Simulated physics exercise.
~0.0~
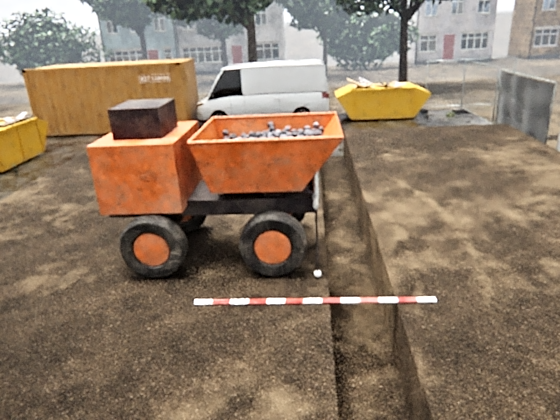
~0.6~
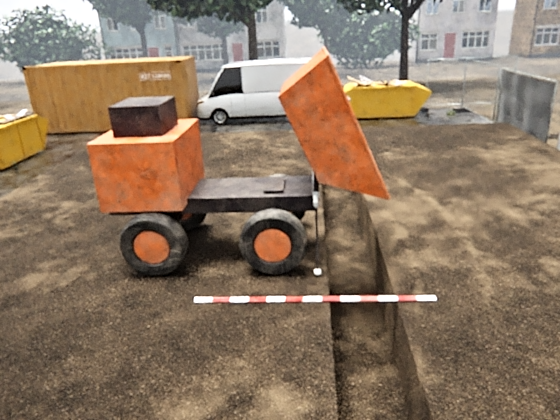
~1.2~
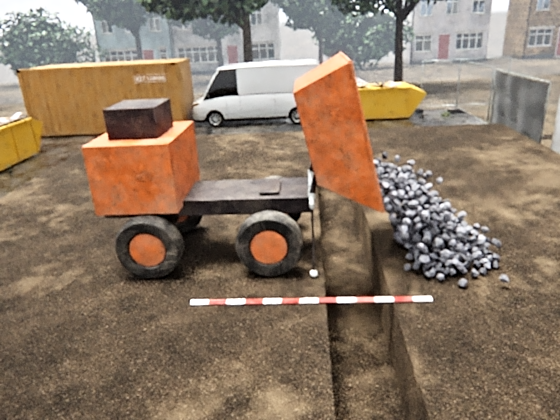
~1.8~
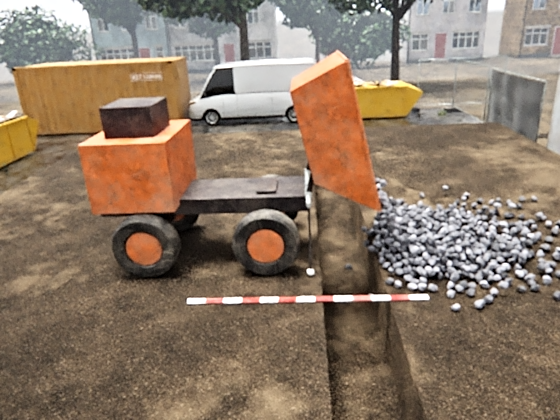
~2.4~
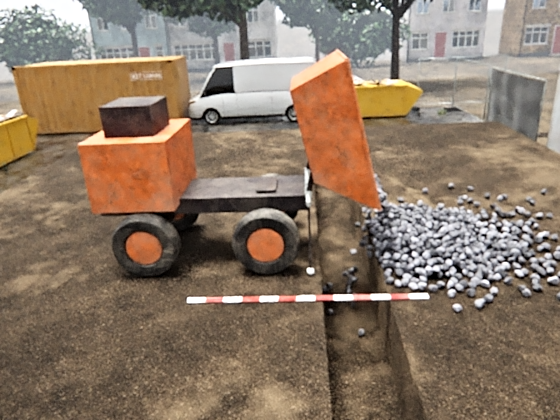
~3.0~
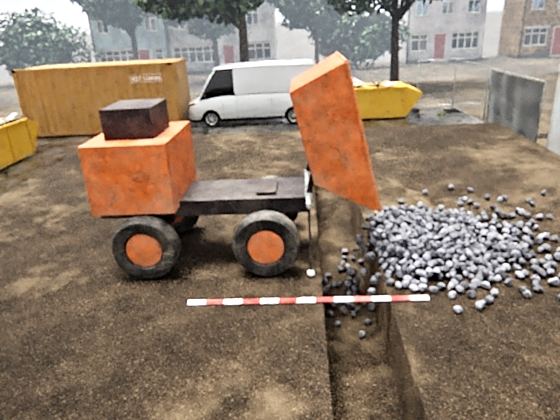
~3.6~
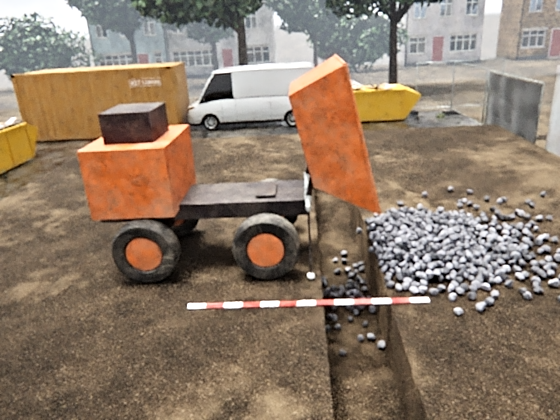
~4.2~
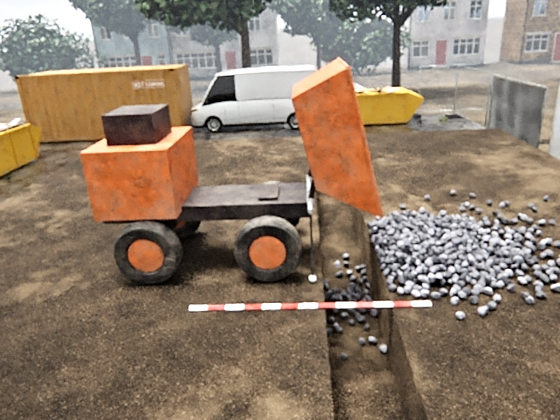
An orange dumper tips grey stones across a trench, leaving a few inside it.
